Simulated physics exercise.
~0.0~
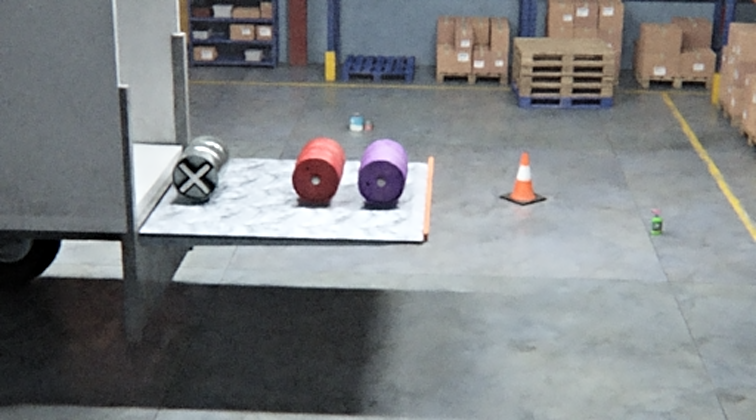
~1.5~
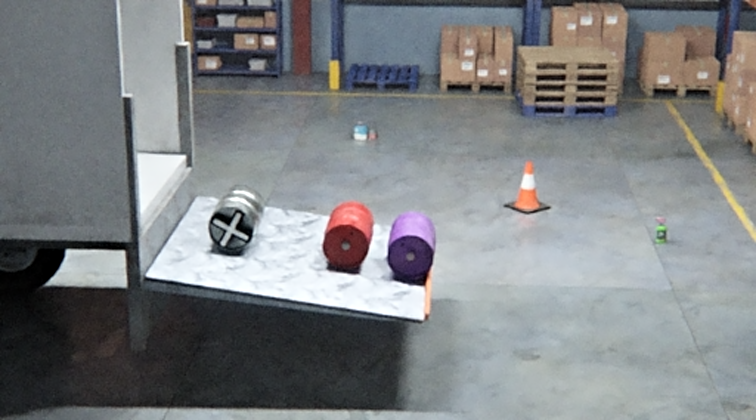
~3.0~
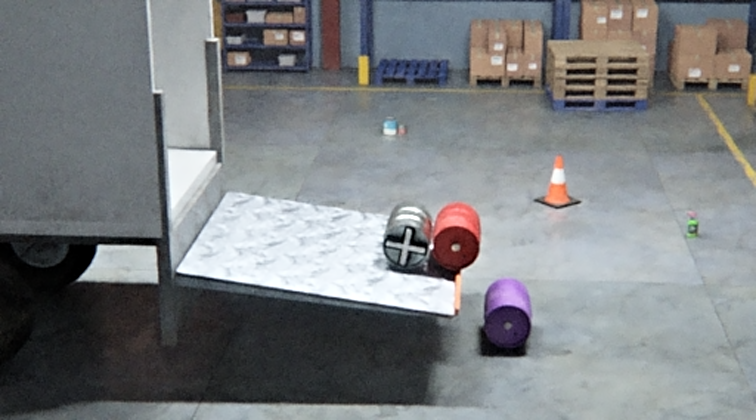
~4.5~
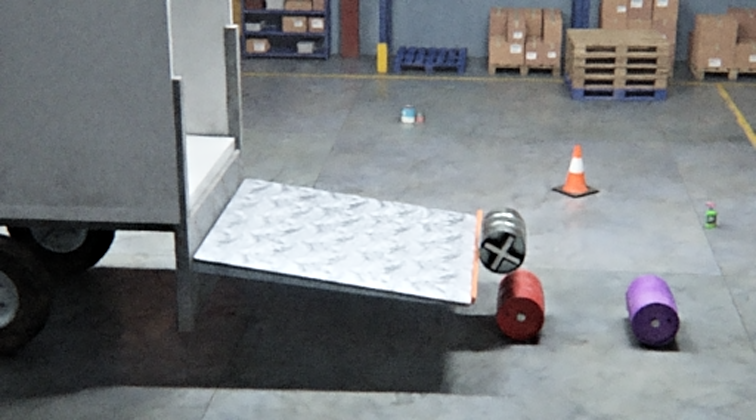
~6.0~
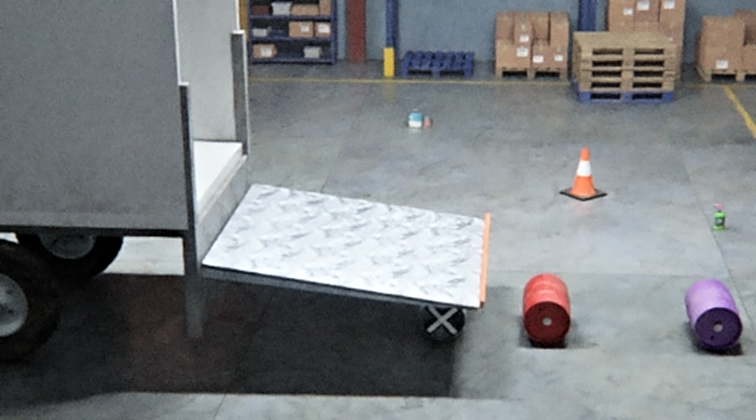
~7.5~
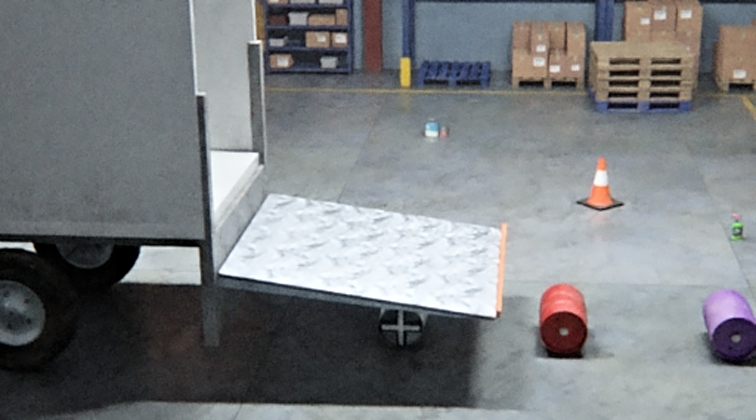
Three kegs roll off a tilting lorry platform, and the grey one ends underneath it.
